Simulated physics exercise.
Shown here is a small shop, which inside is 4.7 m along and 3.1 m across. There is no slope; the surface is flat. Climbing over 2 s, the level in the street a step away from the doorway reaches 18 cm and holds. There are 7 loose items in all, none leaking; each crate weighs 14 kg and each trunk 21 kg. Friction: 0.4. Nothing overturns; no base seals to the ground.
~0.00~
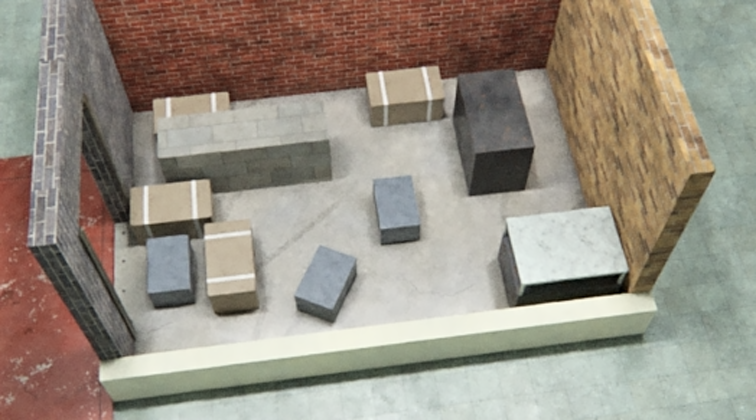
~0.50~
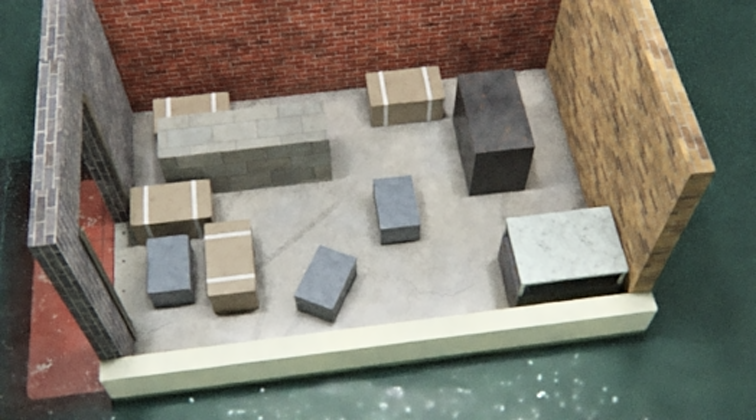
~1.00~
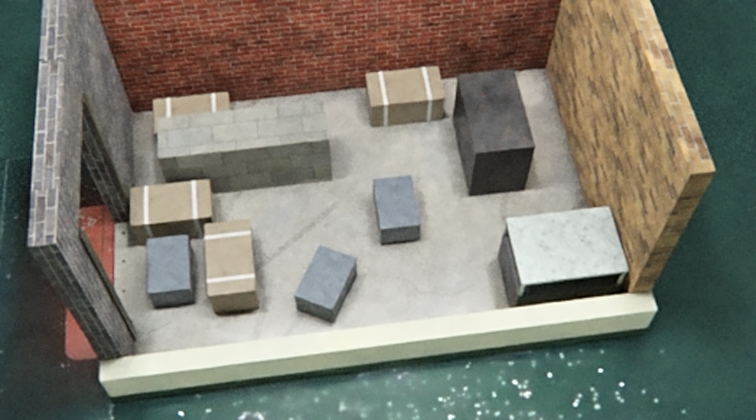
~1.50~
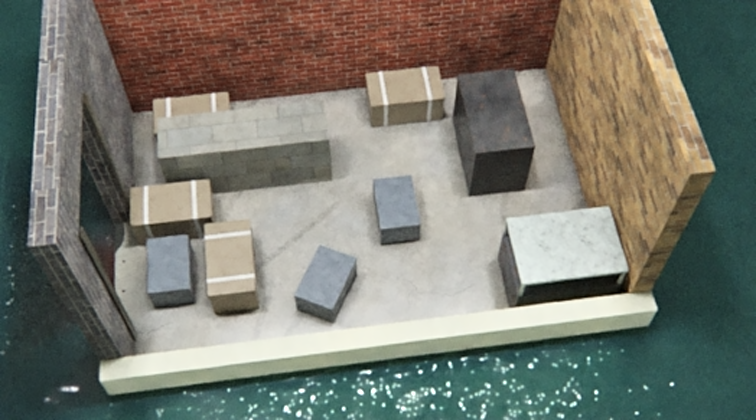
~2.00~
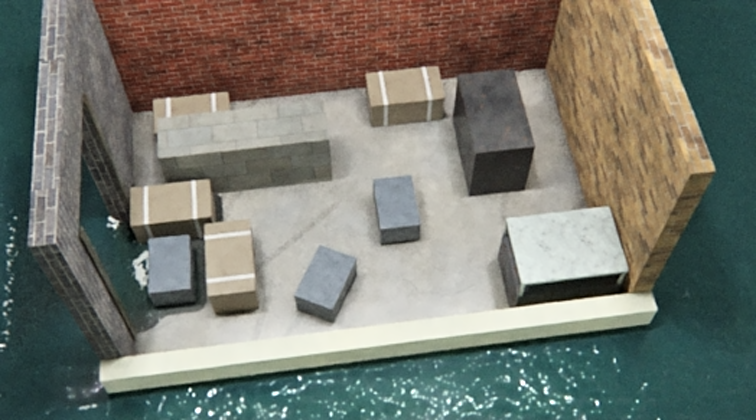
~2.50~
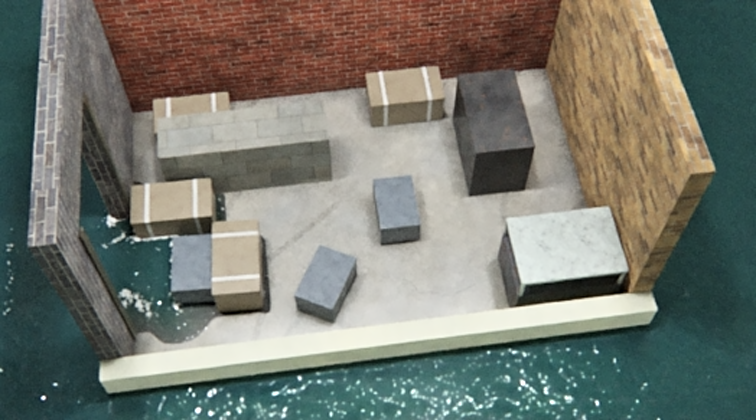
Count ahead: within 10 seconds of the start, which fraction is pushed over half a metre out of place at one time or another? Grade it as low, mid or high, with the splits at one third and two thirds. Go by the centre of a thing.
Grade: High, two thirds or more.
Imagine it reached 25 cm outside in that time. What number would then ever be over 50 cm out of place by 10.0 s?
6.
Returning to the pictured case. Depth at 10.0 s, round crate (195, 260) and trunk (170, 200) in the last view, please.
I'd estimate 9 cm for the first and 11 cm for the second.
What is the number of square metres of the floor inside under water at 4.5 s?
Wet: Near 7.0 m2.
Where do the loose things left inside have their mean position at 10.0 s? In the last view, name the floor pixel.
The centre is close to (385, 162).
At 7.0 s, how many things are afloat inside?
I get 3.
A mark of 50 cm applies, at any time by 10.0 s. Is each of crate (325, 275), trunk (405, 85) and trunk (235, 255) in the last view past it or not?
One by one: Above; below; above.
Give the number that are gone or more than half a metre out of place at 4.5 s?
By then the count is 3.
After 3.5 s 2 of 7 are over 50 cm from their spots; 1 afloat.
After 4.5 s 3 of 7 are over 50 cm from their spots; 1 afloat.
After 7.0 s 4 of 7 are over 50 cm from their spots; 3 afloat.
After 10.0 s 5 of 7 are over 50 cm from their spots, and 5 have been at some point; 7 afloat.
